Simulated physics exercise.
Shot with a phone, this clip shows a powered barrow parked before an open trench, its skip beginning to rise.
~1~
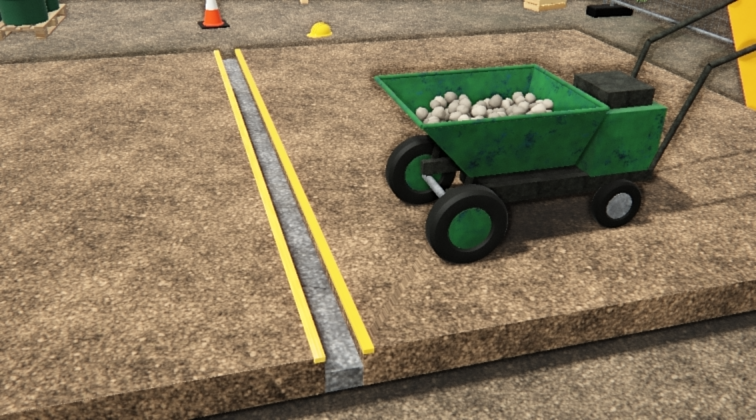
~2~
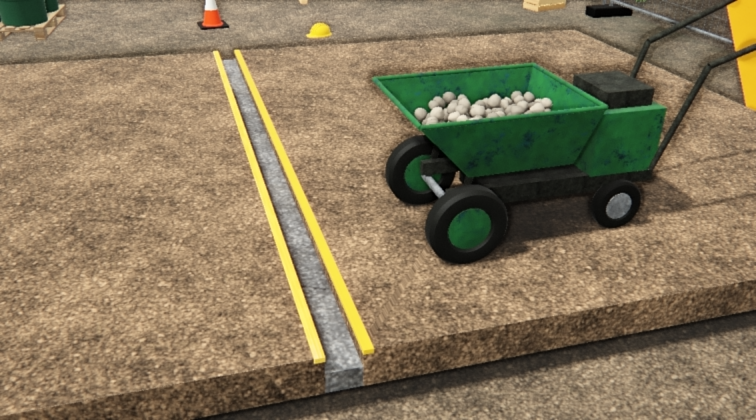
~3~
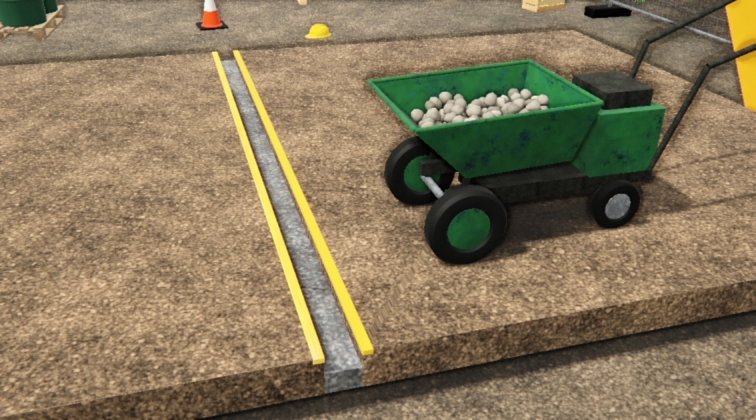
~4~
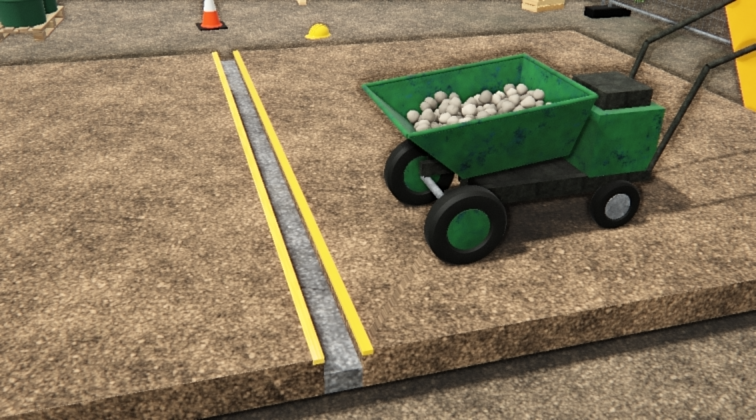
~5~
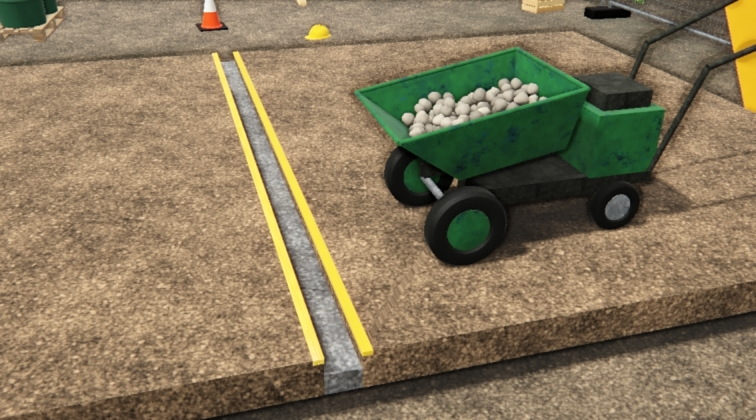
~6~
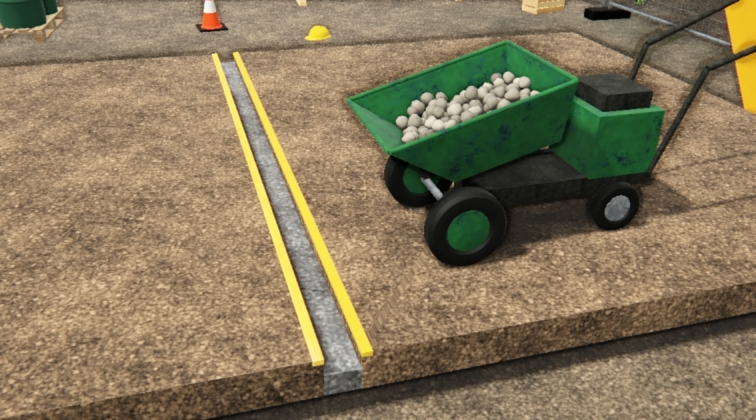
A brown, gritty slab of ground at a work site is seen from slightly above by a still camera. A narrow grey trench edged with two yellow strips runs up the left of centre, with an orange cone and yellow helmet behind, while a green barrow of pale, rounded pebbles stands at right. The skip slowly tilts toward the trench, its front lip lowering, while the wheels stay put.
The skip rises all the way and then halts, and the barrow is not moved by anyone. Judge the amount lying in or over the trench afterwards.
I expect the load to largely stay out of the trench.
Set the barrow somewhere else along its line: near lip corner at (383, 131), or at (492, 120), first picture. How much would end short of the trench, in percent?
The first spot gives roughly 0 %; the second gives roughly 40 %.
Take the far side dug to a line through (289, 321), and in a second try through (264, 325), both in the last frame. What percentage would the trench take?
Result, try 1: 50 in a hundred; try 2: 60 in a hundred.
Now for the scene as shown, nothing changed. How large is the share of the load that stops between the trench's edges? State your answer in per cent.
Roughly 35 %.
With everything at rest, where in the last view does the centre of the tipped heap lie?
The centre settles at about (292, 245).
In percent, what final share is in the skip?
Some 35 per cent.
Shortly afterwards, skip tipped steeply; the whole lot in the skip.
Next, skip tipped right over; the bulk in the skip; only a few short of the trench; near a quarter in or heaped over the trench; only a few beyond it; only a few falling.
Some moments later, skip tipped right over; near a third in the skip; a little short of the trench; near a third in or heaped over the trench; near a quarter beyond it.
In the end, skip tipped right over; near a third in the skip; a little short of the trench; near a third in or heaped over the trench; near a quarter beyond it.
